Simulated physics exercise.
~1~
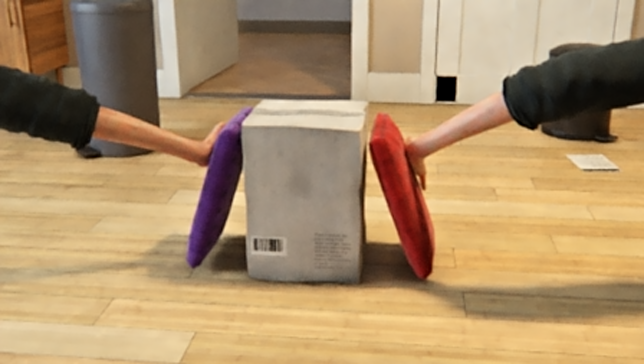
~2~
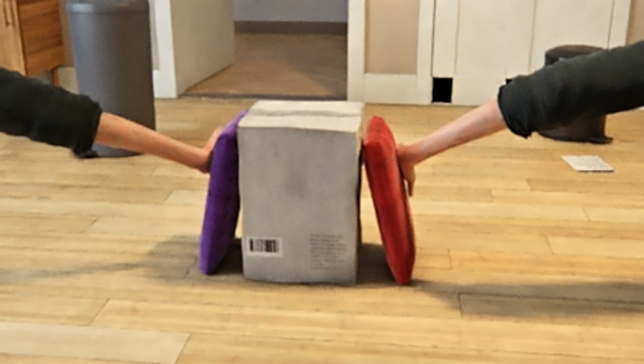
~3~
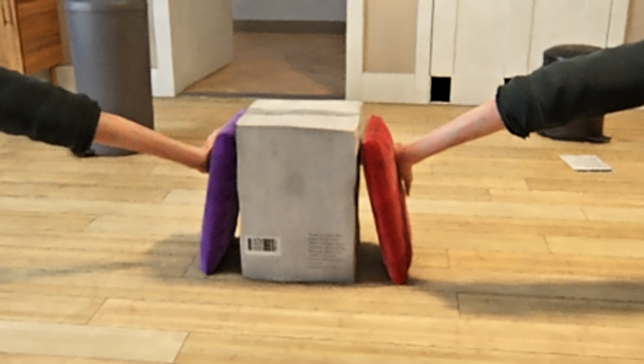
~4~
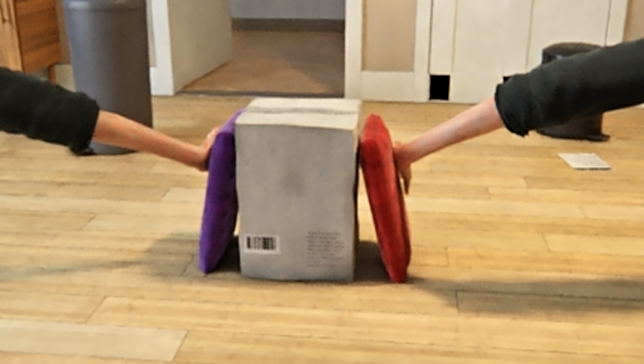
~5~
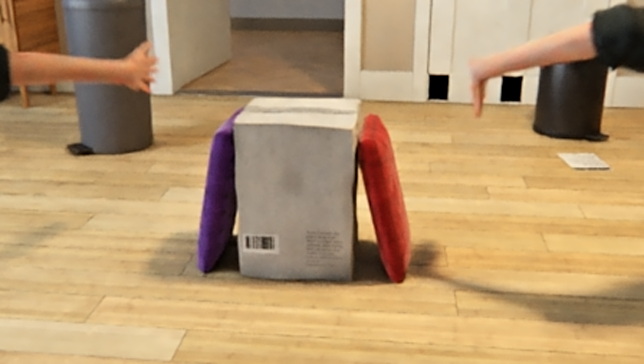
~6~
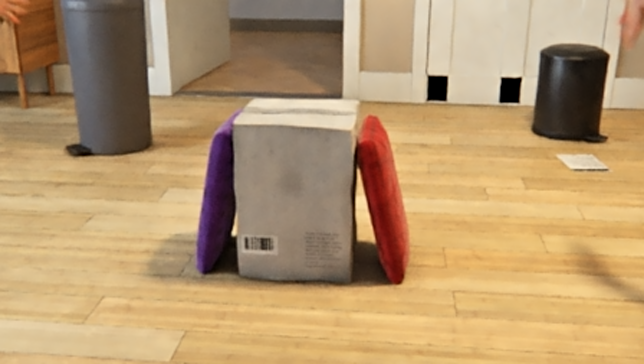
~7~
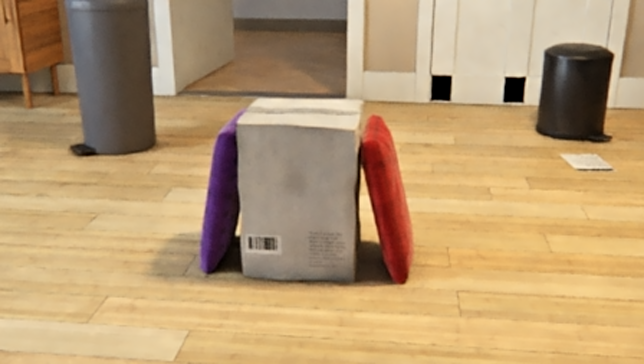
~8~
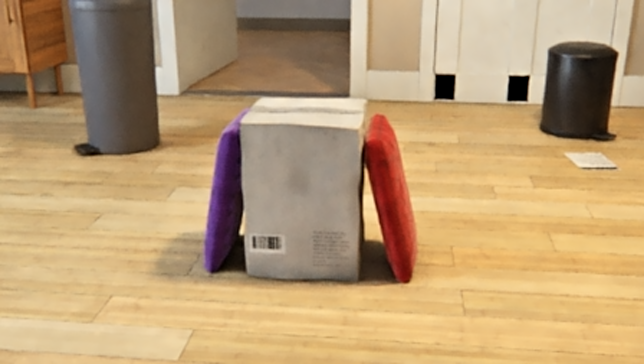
A white box stands upright on a bare wooden floor, with a purple pillow at its left side and a red pillow at its right, seen from the front by a slightly swaying camera. Behind it are an open doorway, a grey bin on the left and a black bin on the right. Two dark-sleeved arms reach in from either side and press the pillows inward until they lean against the box. The hands hold them briefly, then let go and draw back out of view. Both pillows stay propped against the box, which has not moved.
